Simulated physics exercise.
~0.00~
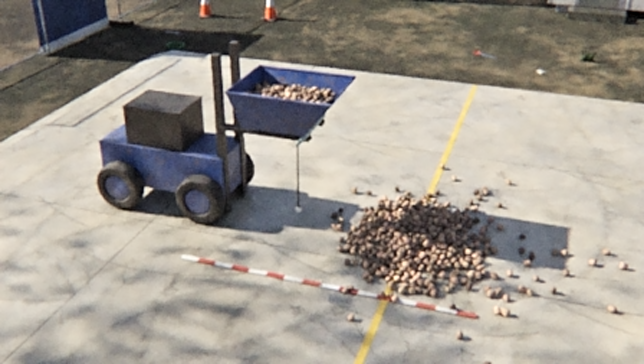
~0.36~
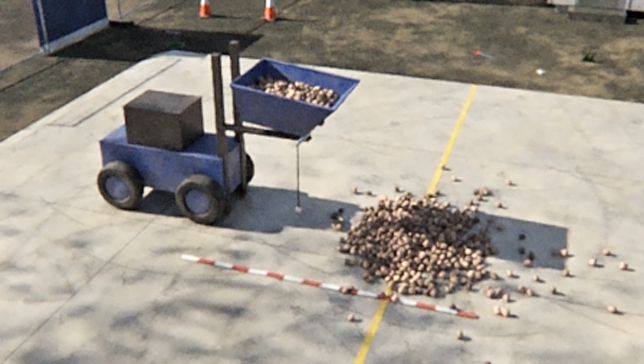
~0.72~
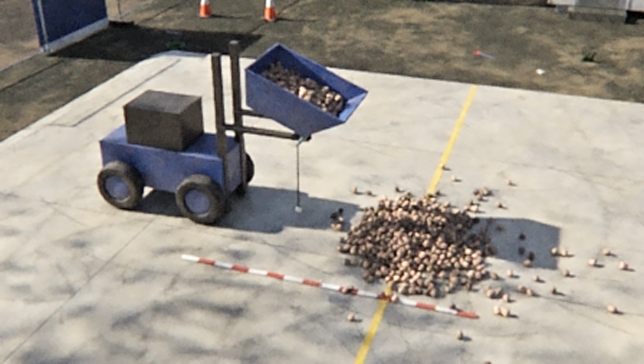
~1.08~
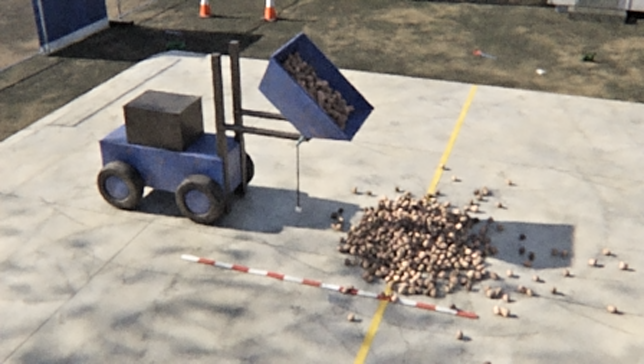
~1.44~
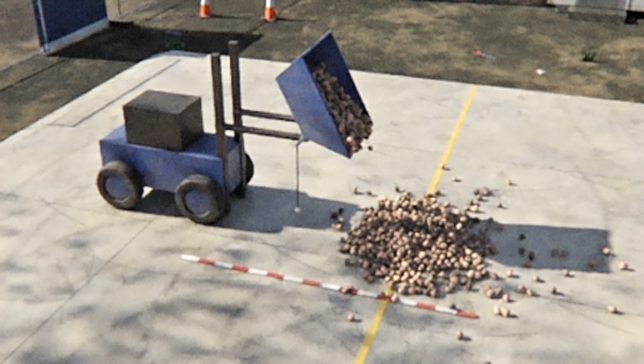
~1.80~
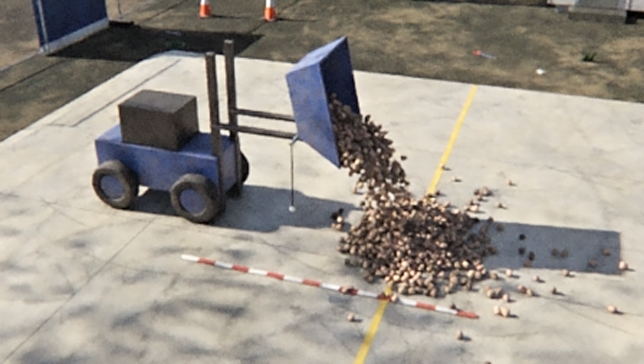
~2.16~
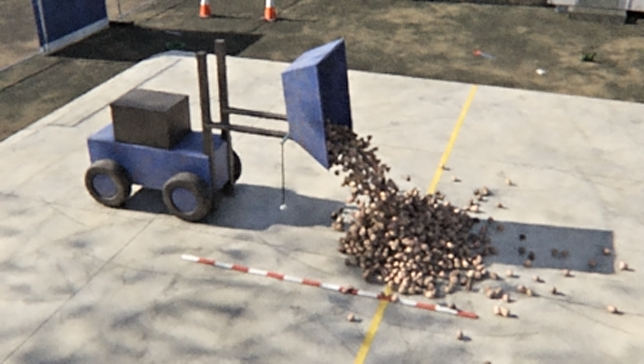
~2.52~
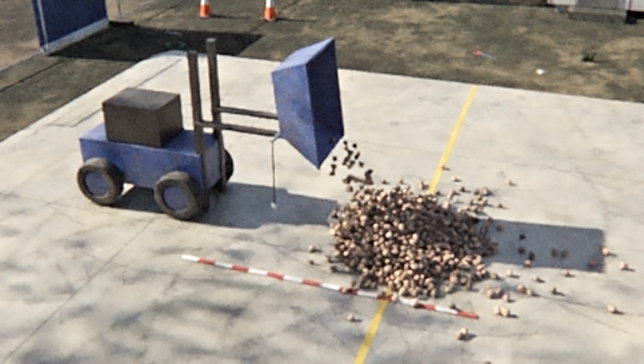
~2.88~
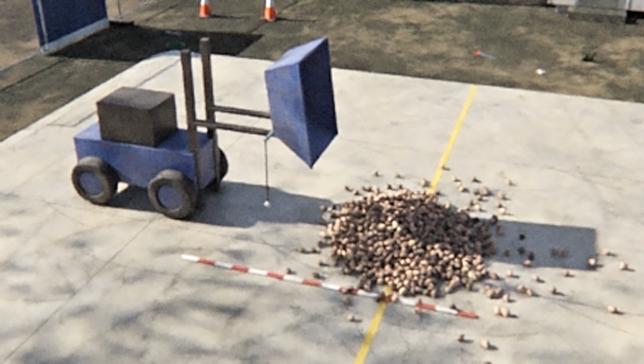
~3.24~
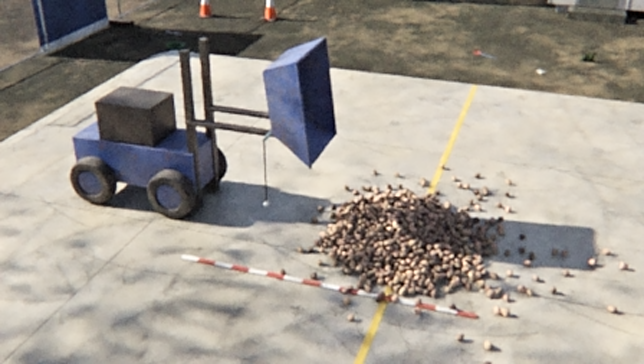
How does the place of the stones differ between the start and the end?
At the start the stones are split between the raised blue skip and a heap on the ground. At the end they are all on the ground, in a larger heap and scattered around it across the yellow line.
